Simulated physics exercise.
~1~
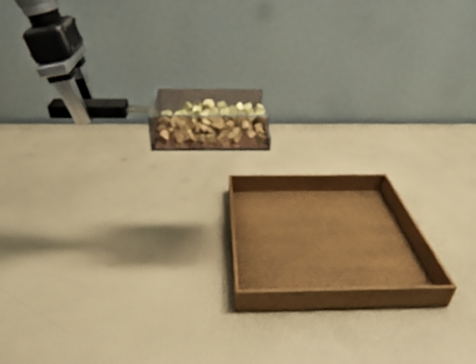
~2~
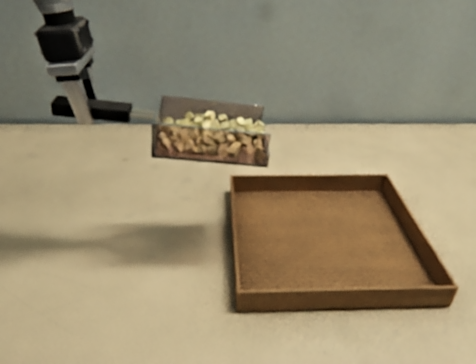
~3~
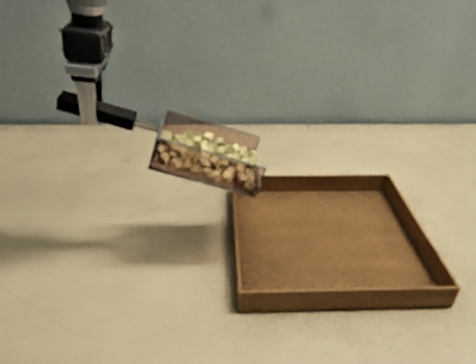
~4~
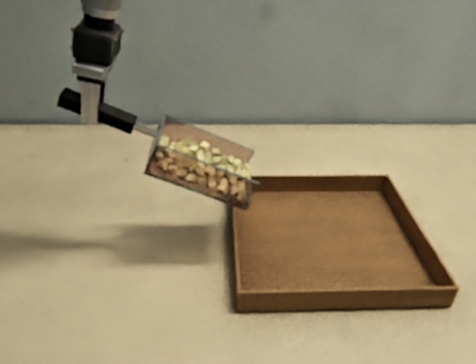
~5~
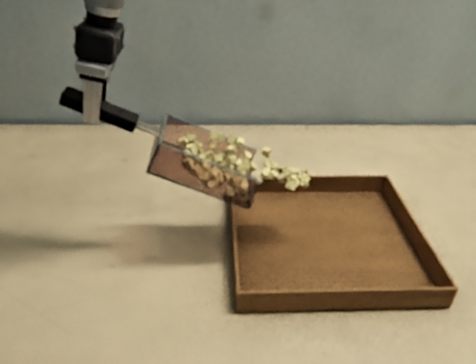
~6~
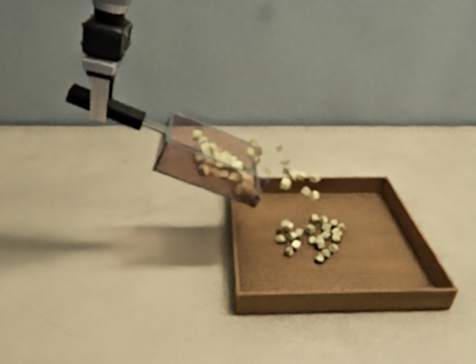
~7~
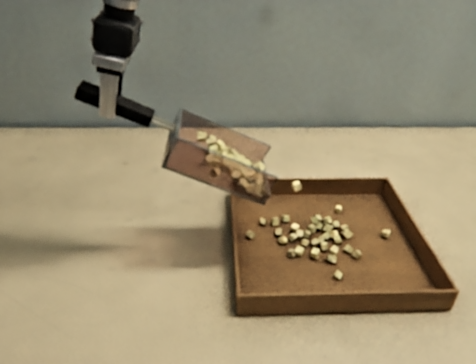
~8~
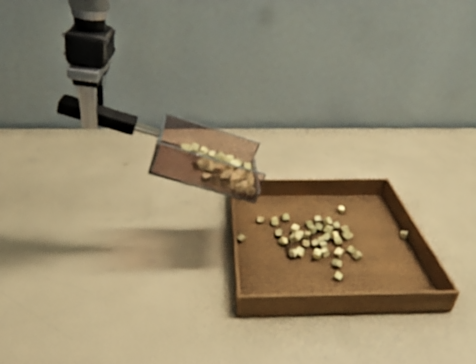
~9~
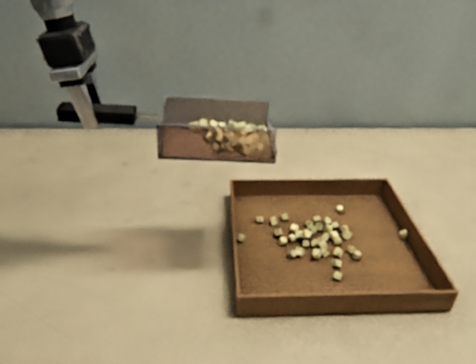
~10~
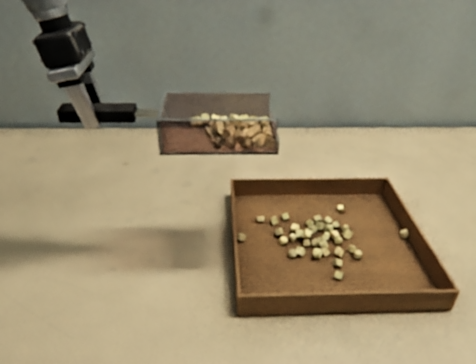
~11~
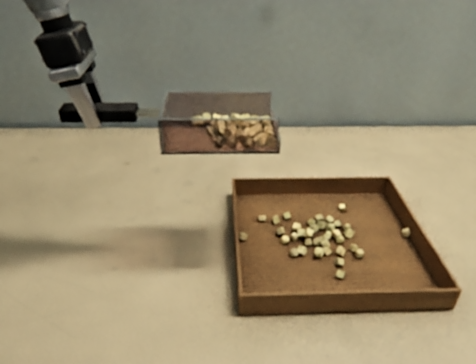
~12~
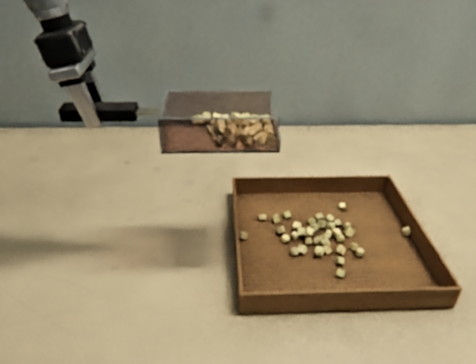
Robotic arm tilting a clear box of vegetable dice, spilling some into a brown tray, then levelling it with many still inside.
